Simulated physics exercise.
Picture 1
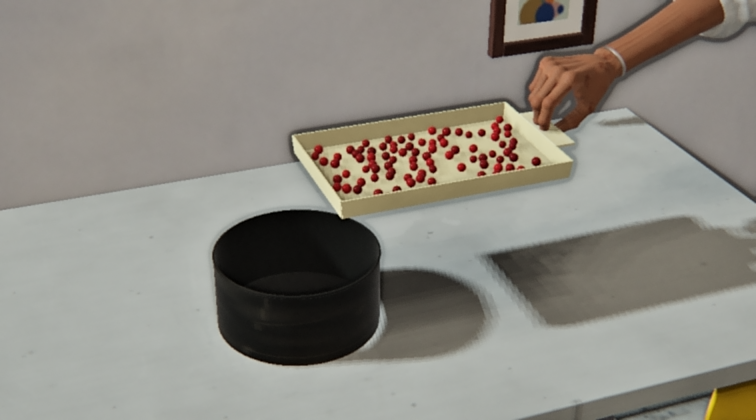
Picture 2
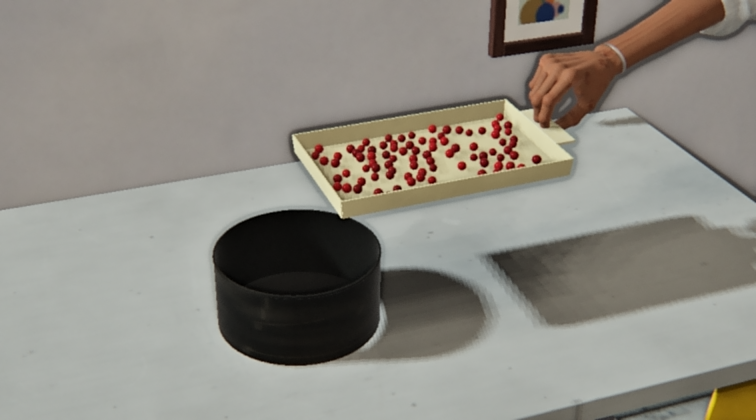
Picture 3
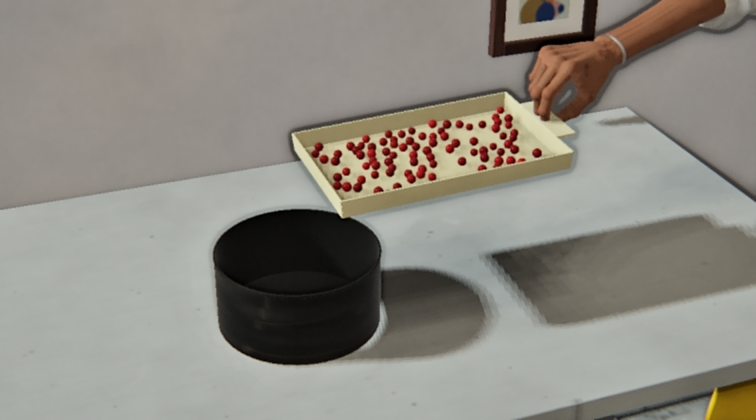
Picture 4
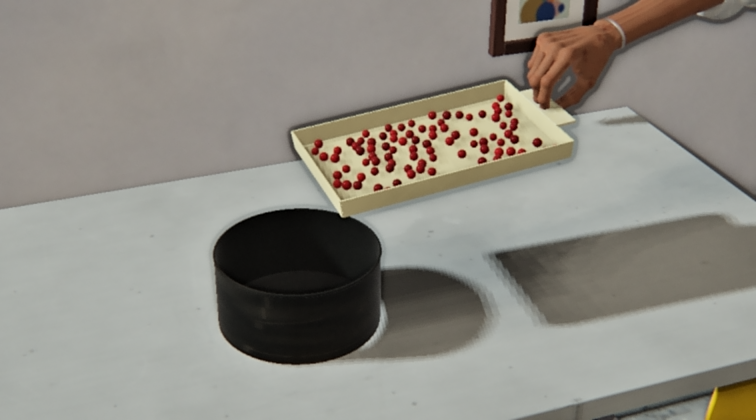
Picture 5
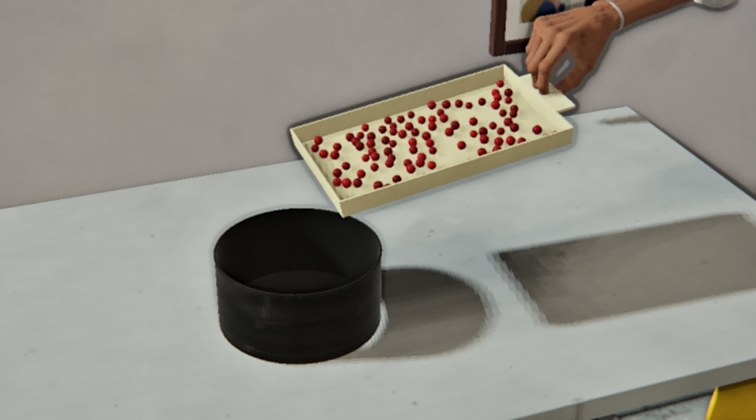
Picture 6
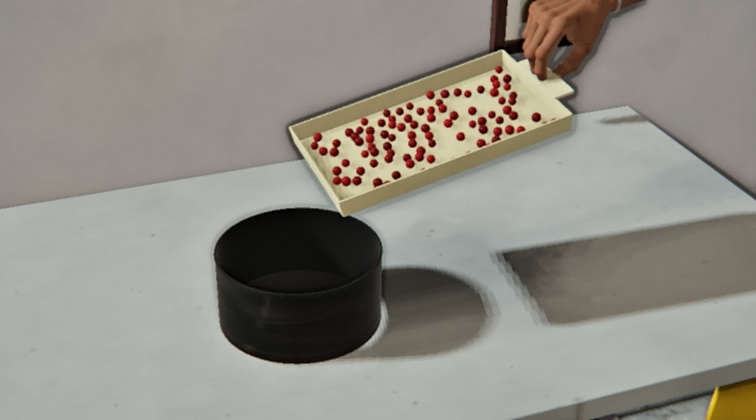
On a pale tabletop, a hand slowly raises the right end of a tray of red berries beside a black pot.
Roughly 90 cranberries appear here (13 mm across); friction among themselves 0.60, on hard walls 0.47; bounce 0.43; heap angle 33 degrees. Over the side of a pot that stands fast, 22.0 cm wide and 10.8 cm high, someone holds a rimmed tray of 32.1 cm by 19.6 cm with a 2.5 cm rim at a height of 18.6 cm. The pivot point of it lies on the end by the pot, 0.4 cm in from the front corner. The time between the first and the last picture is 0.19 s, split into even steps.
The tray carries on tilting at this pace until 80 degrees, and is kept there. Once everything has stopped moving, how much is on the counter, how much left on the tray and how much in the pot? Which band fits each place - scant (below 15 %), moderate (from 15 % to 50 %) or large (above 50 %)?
Result: Counter: Not much; tray: Over half; pot: A good amount.
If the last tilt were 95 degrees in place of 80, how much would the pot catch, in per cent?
In that case some 95 per cent.
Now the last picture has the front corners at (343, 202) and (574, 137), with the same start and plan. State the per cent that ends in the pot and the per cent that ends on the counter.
You'd end with pot at 0 and counter at 5.
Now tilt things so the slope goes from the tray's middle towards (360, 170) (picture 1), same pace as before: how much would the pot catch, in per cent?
Near 15 percent, give or take.
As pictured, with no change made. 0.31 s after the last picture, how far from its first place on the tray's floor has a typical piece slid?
It has moved some 7 cm from its start.
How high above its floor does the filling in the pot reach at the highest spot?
My guess is around 1.5 centimetres.
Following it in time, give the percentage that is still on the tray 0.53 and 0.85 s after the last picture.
Roughly 100 then 70.
Then, 0.31 s after the last picture, tilt 46 degrees; the tray holds 100 %, the pot 0 %.
Then, 0.53 s after the last picture, tilt 68 degrees; the tray holds 100 %, the pot 0 %.
Then, 0.85 s after the last picture, tilt 80 degrees; the tray holds 70 %, the pot 25 %.
In the end, counter 5 %, tray 65 %, pot 30 %.
